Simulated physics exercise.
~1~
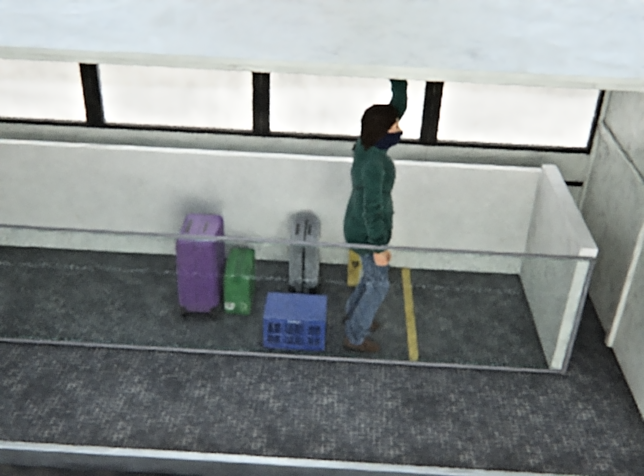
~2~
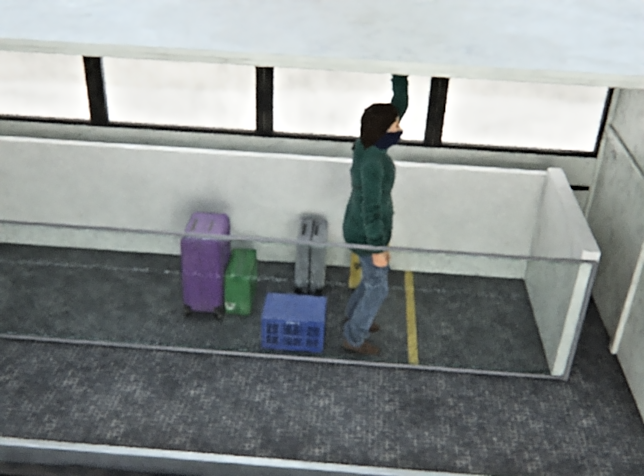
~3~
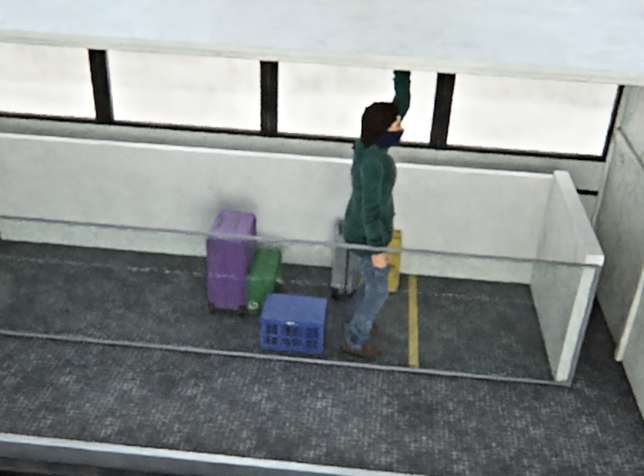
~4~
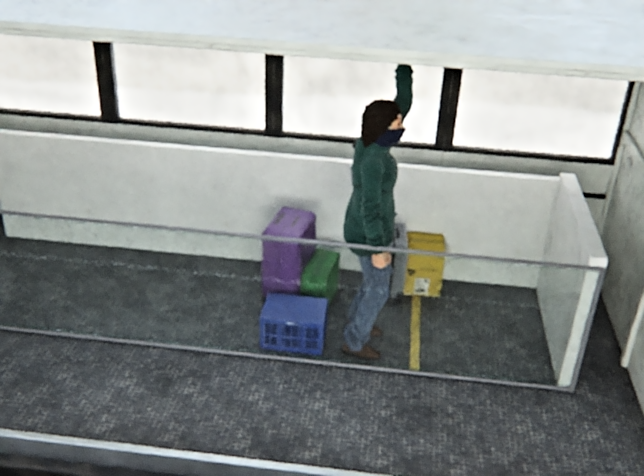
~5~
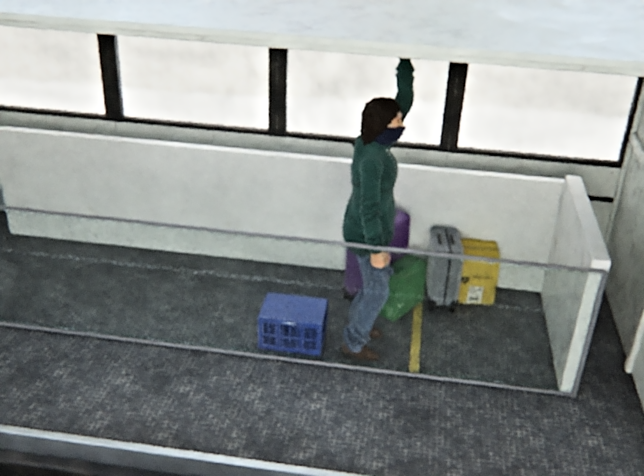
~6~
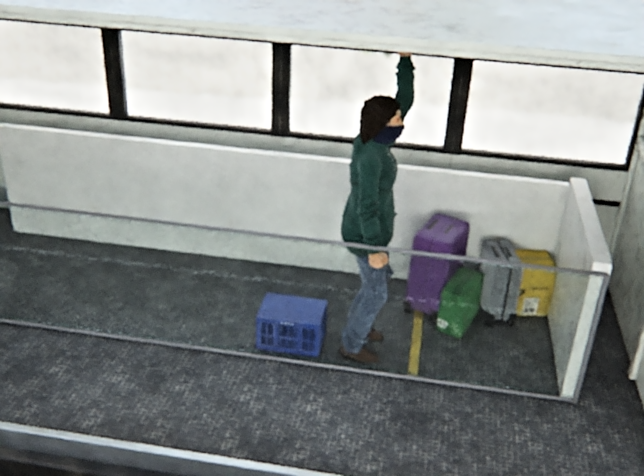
Inside a bus, a masked passenger in a green jacket stands with one arm raised to the ceiling, beside a low-walled luggage bay with a yellow line near its right end. A purple wheeled case, a green carton, a grey case and a yellow pack begin left of the line. The purple and grey cases edge right first, then all four slide forwards together. The yellow pack leads past the line, the grey case follows, and the purple case and green carton come after. They finish clustered upright beyond the line, while the blue crate stays put short of it.
